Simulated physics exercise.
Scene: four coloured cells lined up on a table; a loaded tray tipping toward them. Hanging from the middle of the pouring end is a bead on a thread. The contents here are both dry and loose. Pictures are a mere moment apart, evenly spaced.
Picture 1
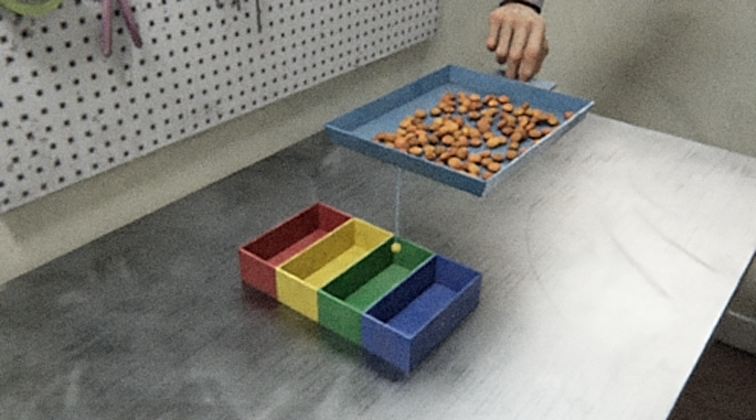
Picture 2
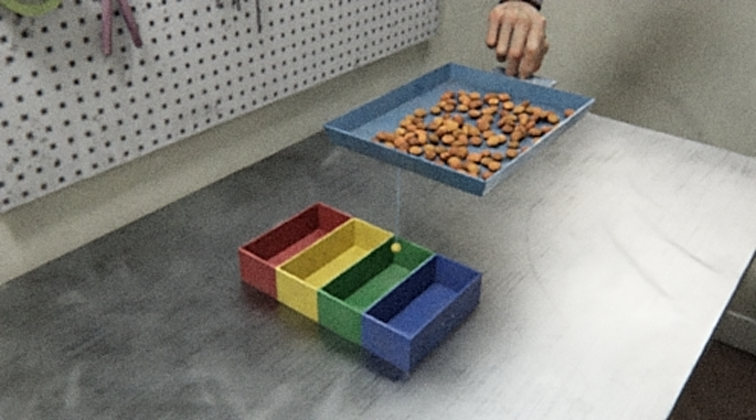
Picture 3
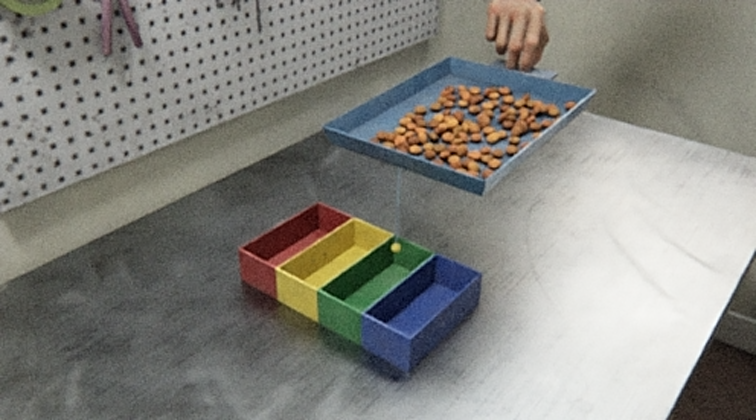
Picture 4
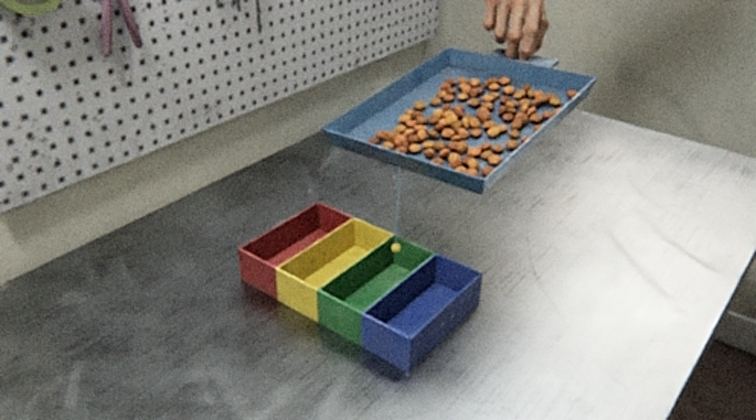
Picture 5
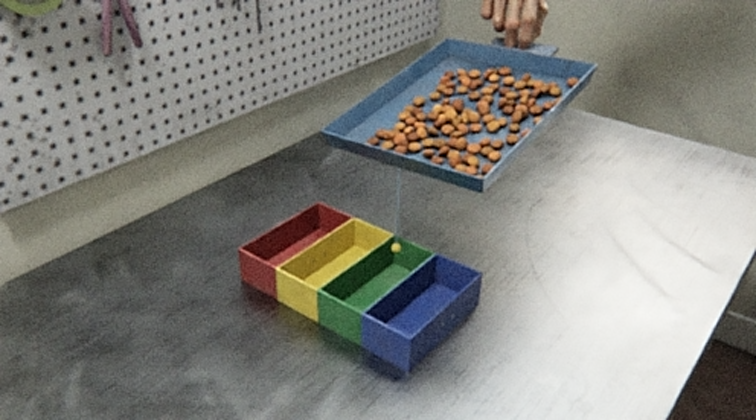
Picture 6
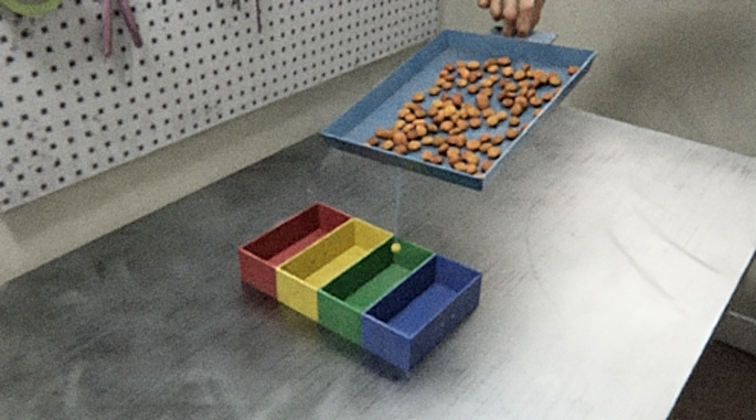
A hand steadily raised the far side of a blue tray of small brown pieces, tilting it more steeply above red, yellow, green and blue cells, while the pieces stayed on the tray.
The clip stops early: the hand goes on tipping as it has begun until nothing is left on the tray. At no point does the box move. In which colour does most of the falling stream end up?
Most of the stream ends up in the yellow cell.
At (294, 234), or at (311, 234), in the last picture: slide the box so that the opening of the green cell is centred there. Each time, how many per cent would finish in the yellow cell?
Roughly 0 per cent, and 0 per cent.
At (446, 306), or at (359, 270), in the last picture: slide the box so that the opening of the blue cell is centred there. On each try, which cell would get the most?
So the first one goes to that red cell and the second to the green cell.
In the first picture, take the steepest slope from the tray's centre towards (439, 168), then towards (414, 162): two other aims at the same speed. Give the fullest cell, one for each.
The blue cell, then the blue one.
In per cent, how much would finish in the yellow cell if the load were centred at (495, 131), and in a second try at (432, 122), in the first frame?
First about 40, then 50 per cent.
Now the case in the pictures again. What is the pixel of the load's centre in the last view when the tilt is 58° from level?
Close to (385, 134).
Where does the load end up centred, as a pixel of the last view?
Centre at rest, last view: Approx. (327, 281).
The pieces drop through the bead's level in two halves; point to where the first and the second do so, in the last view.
Initially about (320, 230); subsequently about (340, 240).
Soon, tray tipped steeply; all on the tray.
A while on, tray tipped right over; about a third on the tray; about a quarter in the yellow cell; a small part in the red cell; a small part in the green cell; about a quarter falling or outside the box.
Towards the end, tray tipped past a quarter turn; about half in the yellow cell; about a quarter in the red cell; about a quarter in the green cell; a small part in the blue cell.
Finally, tray tipped past a quarter turn; about half in the yellow cell; about a quarter in the red cell; about a quarter in the green cell; a small part in the blue cell.
